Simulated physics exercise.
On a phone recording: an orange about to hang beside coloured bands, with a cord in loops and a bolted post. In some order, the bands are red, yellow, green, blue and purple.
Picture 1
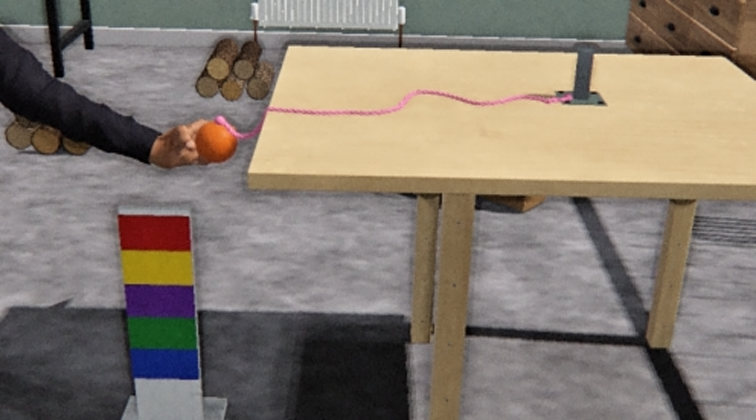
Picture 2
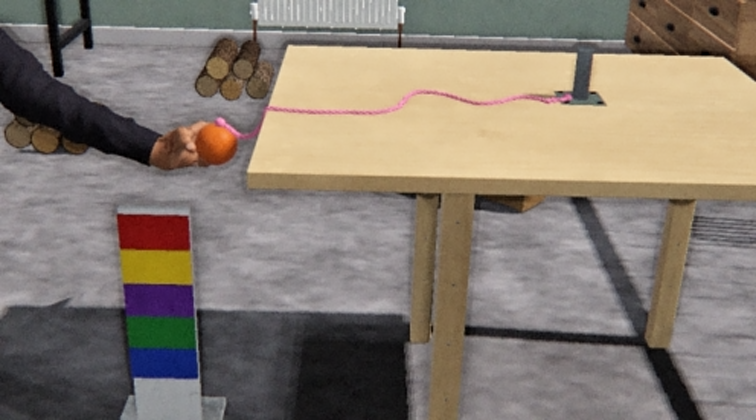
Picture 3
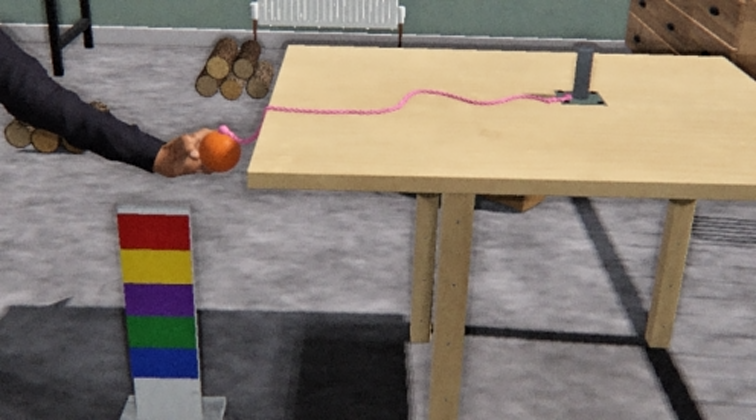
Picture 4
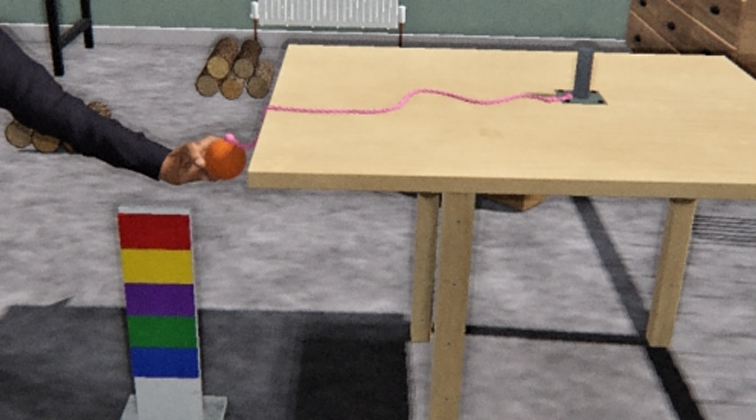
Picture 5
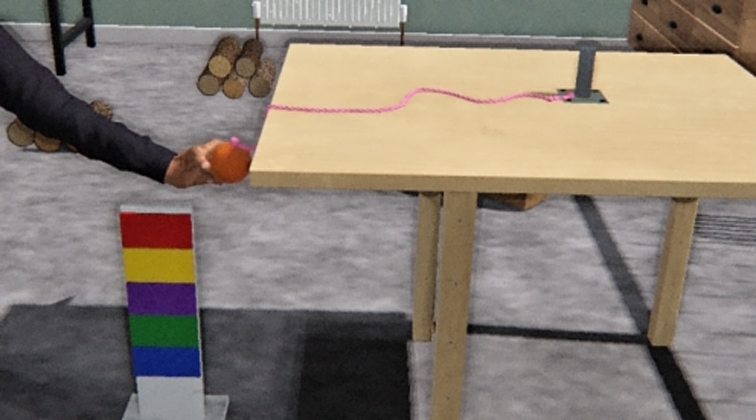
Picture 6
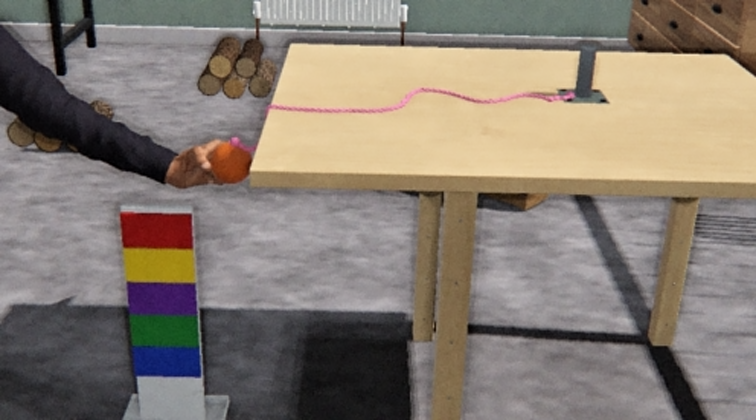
At first, a hand in a dark sleeve holds an orange beside the left edge of a wooden table, with a pink cord running across the tabletop to a metal bracket. The hand then moves the orange slightly down and right, closer to the table edge, above and beside a stand of coloured bands.
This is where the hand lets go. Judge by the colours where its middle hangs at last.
Level with yellow.
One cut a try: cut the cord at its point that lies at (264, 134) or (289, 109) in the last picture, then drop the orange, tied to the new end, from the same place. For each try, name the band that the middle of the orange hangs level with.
Red; above them all.
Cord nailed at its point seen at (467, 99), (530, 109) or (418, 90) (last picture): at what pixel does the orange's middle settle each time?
Approximately (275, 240), (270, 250) and (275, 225), respectively.
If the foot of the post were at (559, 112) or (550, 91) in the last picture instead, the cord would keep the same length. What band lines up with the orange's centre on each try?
In turn, purple and then purple.
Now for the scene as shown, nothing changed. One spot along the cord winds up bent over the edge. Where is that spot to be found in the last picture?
Around (360, 111).
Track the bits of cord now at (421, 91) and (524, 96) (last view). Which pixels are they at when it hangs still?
They end up around (376, 97) and around (498, 96).
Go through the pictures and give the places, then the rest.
Orange (217, 142); red (154, 235); yellow (157, 268); purple (160, 302); green (162, 334); blue (165, 365), in the first frame.
Orange (217, 144); cord through (549, 103) (486, 104) (414, 94) (371, 113) (289, 111), in the second frame.
Orange (220, 152), in the third frame.
Orange (226, 159); cord through (550, 102) (487, 103) (414, 93) (371, 112) (290, 110), in the fourth frame.
Orange (231, 163), in the fifth frame.
Orange (232, 163); cord through (552, 101) (489, 102) (417, 92) (374, 111) (292, 109), in the sixth frame.
Soon after, orange near (243, 267); level with yellow.
Then, orange near (304, 254); level with yellow.
Further on, orange near (260, 263); level with yellow.
At rest, orange near (271, 263); level with yellow. Its middle rests at the yellow band.
